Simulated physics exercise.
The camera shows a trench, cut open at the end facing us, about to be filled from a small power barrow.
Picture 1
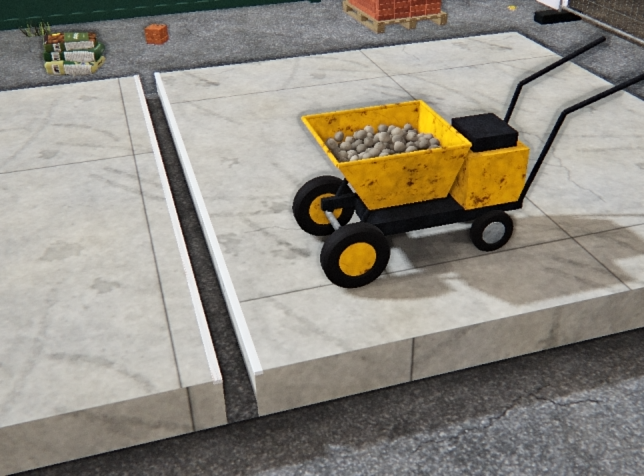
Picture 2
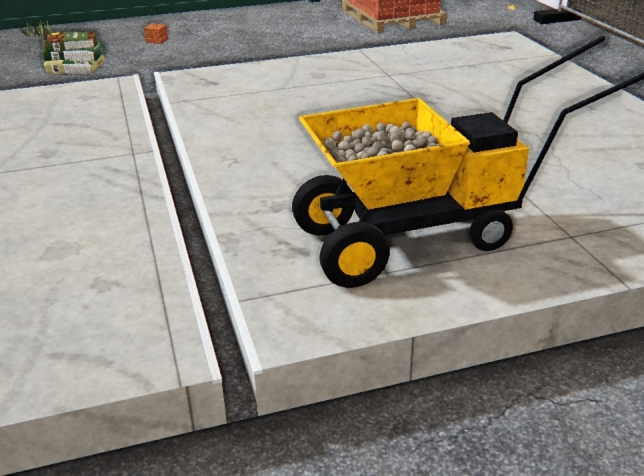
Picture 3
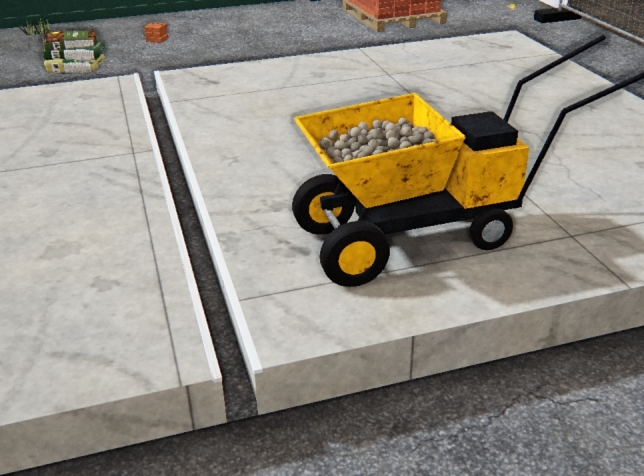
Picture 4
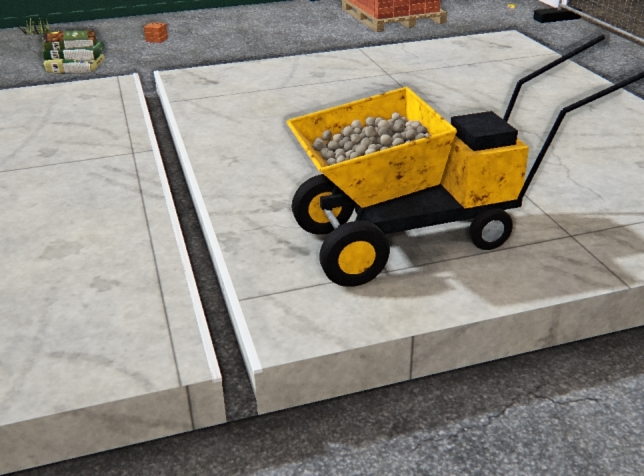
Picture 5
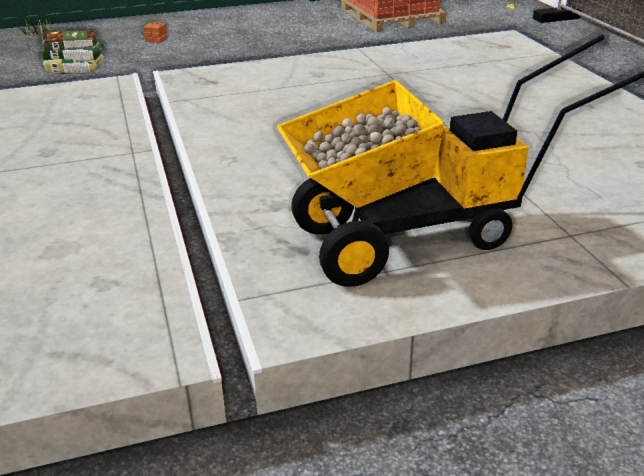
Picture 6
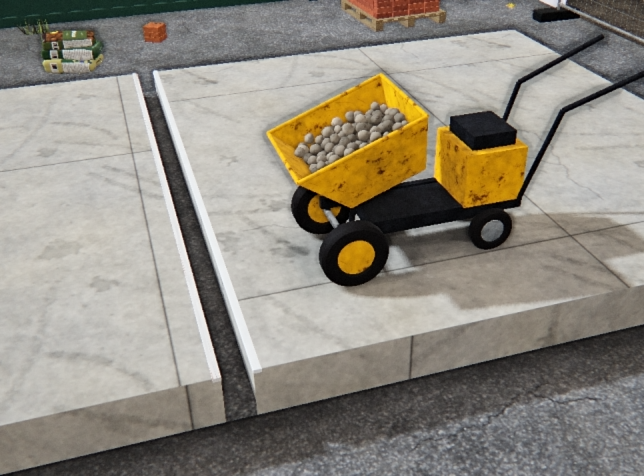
A paved area of pale, grey-veined slabs beside rough dark asphalt is seen from above at an angle, with a narrow trench running through it. A yellow and black power barrow with its skip full of rounded pebbles stands right of the trench, with orange bricks and a pallet behind. The skip gradually tilts forward to the left, its rear lifting away from the body, while the wheels and camera stay still.
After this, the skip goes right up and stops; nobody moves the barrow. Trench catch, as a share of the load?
Above half.
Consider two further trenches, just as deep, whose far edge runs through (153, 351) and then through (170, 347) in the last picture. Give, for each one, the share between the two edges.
100 and 100 percent.
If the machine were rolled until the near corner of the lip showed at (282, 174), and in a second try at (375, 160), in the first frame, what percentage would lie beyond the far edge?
The first position yields around 90 per cent; the second yields around 10 per cent.
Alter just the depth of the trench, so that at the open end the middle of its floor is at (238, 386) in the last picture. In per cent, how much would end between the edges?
Close to 40 per cent, I reckon.
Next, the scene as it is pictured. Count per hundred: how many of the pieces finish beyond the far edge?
I'd put it at around 25 percent.
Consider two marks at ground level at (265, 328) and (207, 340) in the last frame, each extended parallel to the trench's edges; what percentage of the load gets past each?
Roughly 100 and 20 percent.
Soon after the last picture, skip tipped steeply; all in the skip.
A little later, skip tipped right over; most in the skip; a stray few short of the trench; a small part in or heaped over the trench; a stray few beyond it; a stray few falling.
Later still, skip tipped right over; a small part in the skip; a small part short of the trench; about half in or heaped over the trench; about a quarter beyond it.
By the end, skip tipped right over; a small part short of the trench; about two thirds in or heaped over the trench; about a quarter beyond it.
